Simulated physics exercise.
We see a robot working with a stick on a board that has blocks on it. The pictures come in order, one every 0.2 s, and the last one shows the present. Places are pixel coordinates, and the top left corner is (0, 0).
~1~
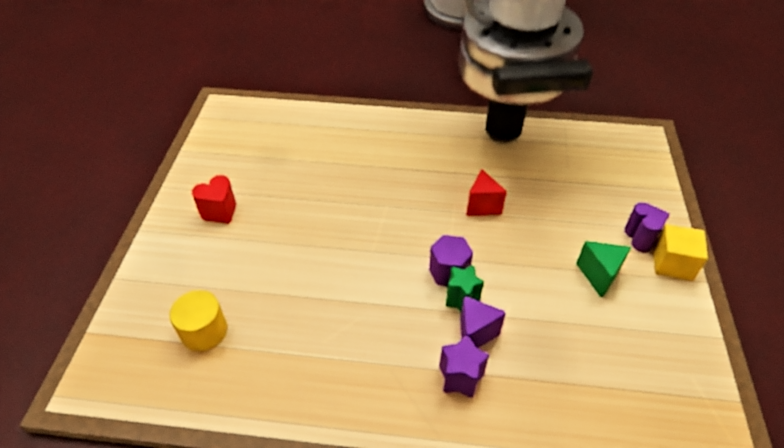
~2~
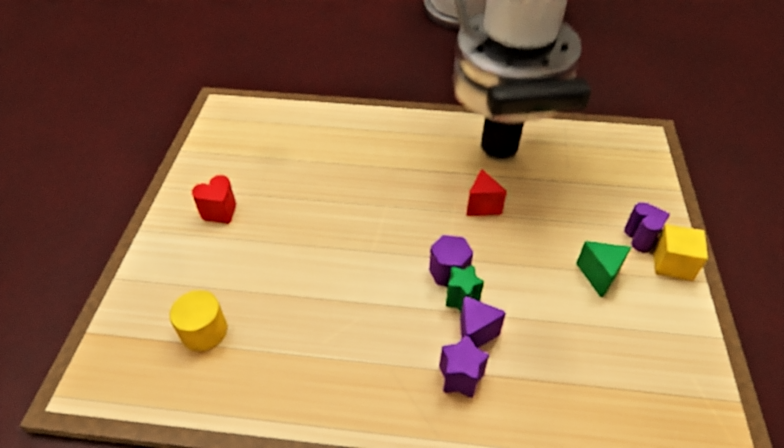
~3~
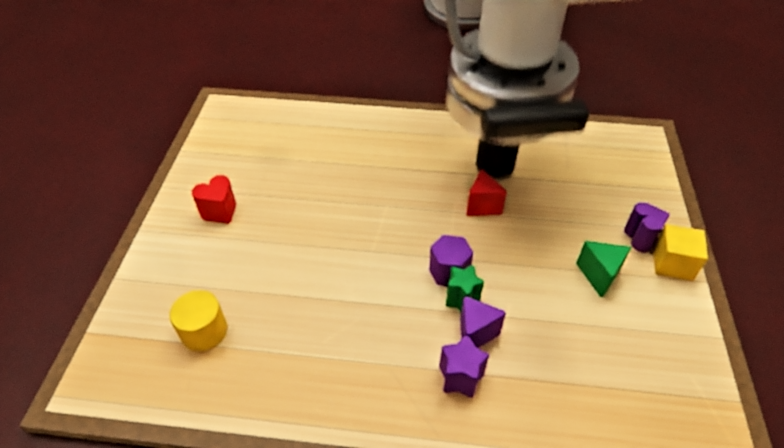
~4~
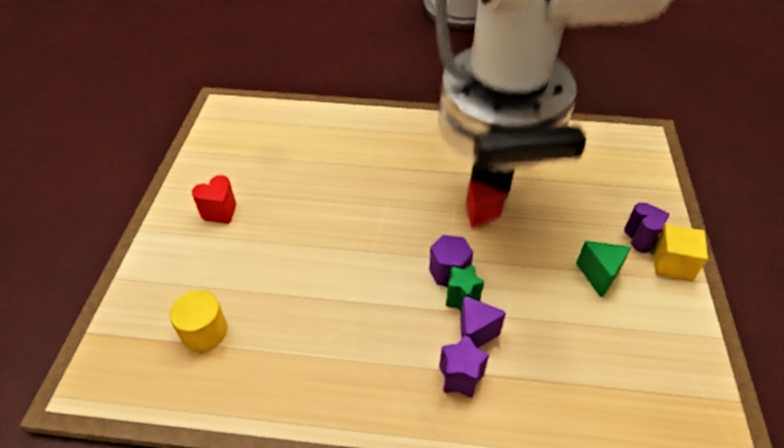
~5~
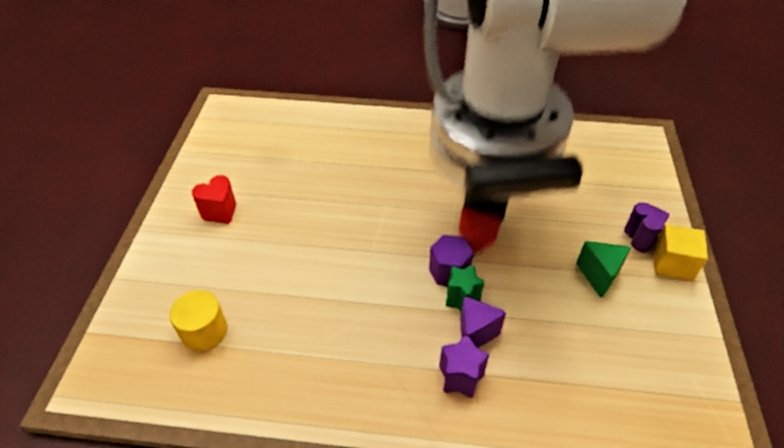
On a wooden board with coloured blocks, a robot arm lowers its black stick and pushes the red triangle toward the viewer.
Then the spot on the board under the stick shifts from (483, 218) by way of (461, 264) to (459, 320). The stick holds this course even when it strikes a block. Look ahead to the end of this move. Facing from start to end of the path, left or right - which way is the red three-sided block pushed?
Over to the right.
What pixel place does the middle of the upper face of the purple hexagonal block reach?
At roughly (413, 280).
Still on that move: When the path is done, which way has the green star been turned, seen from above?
My answer: Anticlockwise.
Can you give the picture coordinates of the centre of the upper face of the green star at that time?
At (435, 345).
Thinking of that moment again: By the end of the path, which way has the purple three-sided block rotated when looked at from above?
My prediction: CCW.
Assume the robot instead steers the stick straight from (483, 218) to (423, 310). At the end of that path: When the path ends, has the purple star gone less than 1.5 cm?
I expect so.
The first path, step by step. One third of the way, stick at (467, 242); purple hexagonal block at (435, 266), turned 25° clockwise; green star at (464, 285), turned 35° anticlockwise; red three-sided block at (465, 252), turned 15° anticlockwise.
Two thirds of the way, stick at (460, 276); purple hexagonal block at (416, 278), turned 85° clockwise; green star at (445, 318), turned 85° anticlockwise; red three-sided block at (450, 288), turned 15° clockwise; purple three-sided block at (482, 329), turned 50° anticlockwise.
At the end, stick at (459, 315); purple hexagonal block at (413, 280), turned 100° clockwise; green star at (435, 345), turned 135° anticlockwise; red three-sided block at (430, 317), turned 40° clockwise; purple three-sided block at (483, 332), turned 60° anticlockwise.
